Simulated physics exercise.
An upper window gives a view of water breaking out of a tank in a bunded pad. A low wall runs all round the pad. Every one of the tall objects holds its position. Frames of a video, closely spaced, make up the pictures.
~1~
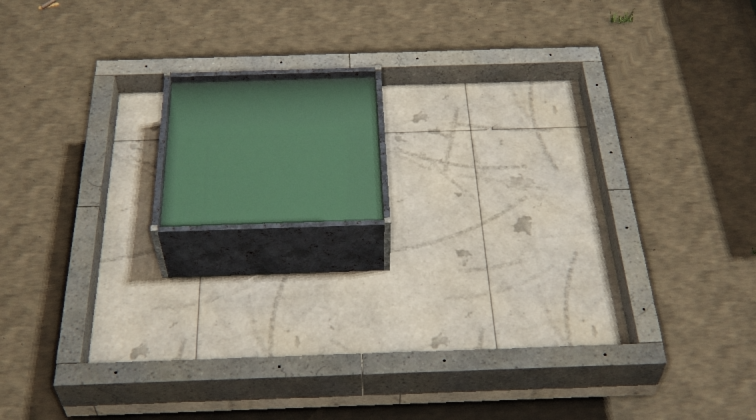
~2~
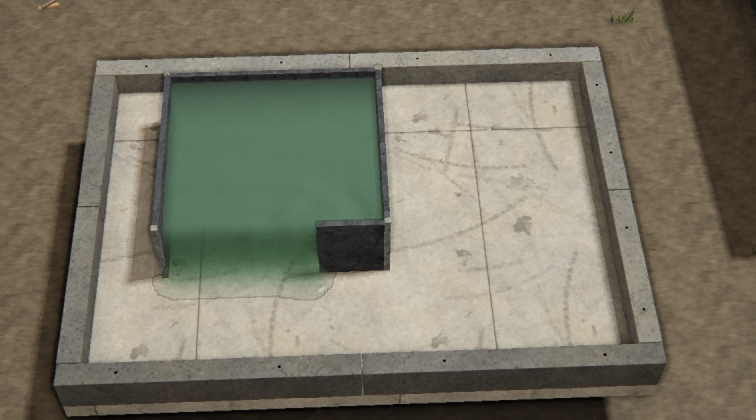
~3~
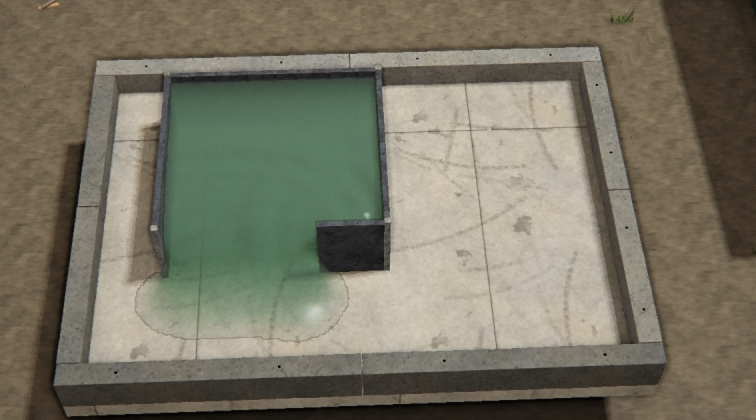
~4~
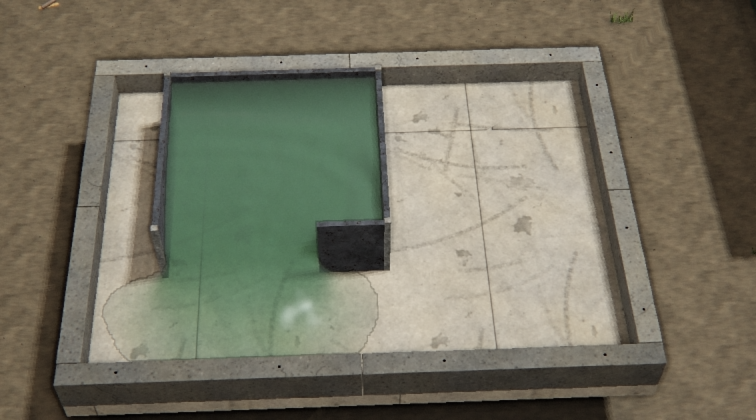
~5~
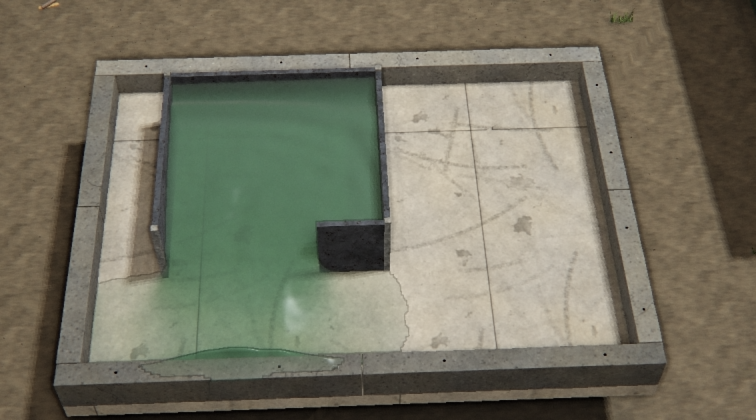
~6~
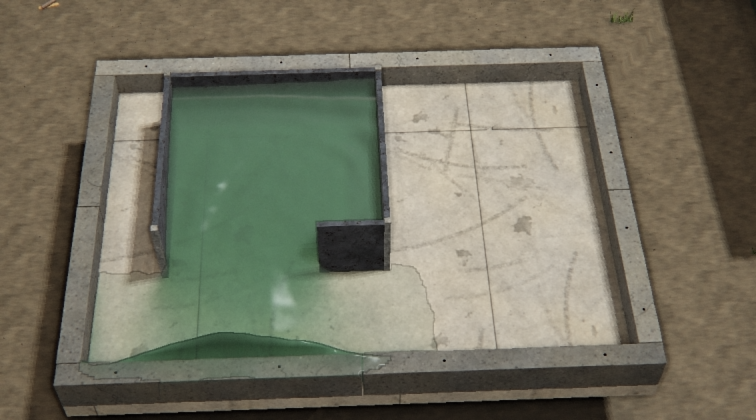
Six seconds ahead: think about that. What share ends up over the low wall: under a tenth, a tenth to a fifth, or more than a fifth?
The part that gets over is a tenth to a fifth.
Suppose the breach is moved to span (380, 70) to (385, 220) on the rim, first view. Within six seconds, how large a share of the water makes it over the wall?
About 10 %.
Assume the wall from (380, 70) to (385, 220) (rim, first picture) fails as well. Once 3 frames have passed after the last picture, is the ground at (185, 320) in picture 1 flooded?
That spot ends up spared.
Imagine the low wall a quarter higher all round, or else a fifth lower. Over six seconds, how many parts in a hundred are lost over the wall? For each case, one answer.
About 8 percent in the first case, about 26 percent in the second.
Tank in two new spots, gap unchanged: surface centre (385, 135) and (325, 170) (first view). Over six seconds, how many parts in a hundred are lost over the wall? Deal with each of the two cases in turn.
Respectively 12 and 16 per cent.
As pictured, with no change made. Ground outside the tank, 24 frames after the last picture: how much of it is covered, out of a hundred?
My guess is around 90 in a hundred.
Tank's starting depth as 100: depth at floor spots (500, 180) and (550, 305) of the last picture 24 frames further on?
Respectively about 4 and 12 per cent.
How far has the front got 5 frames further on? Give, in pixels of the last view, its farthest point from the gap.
I'd go with roughly (598, 359).
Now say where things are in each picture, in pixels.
The first picture shows the water tank at (273, 150) is whole and still.
In the second picture, water pours out at (242, 258) and has run to (325, 283).
In the third picture, water pours out at (242, 259) and has run to (144, 304).
In the fourth picture, water pours out at (243, 260) and has run to a hidden place.
In the fifth picture, the front is at a hidden place, out from the gap at (243, 260).
In the sixth picture, water pours out at (243, 260) and has run to a hidden place.
A moment on, water covers 25 % of the floor; the low wall has let 1 % over.
Next, water covers 30 % of the floor; the low wall has let 4 % over.
Then, water covers 60 % of the floor; the low wall has let 14 % over.
Later, water covers 70 % of the floor; the low wall has let 16 % over.
In the end, water covers 80 % of the floor; the low wall has let 17 % over.
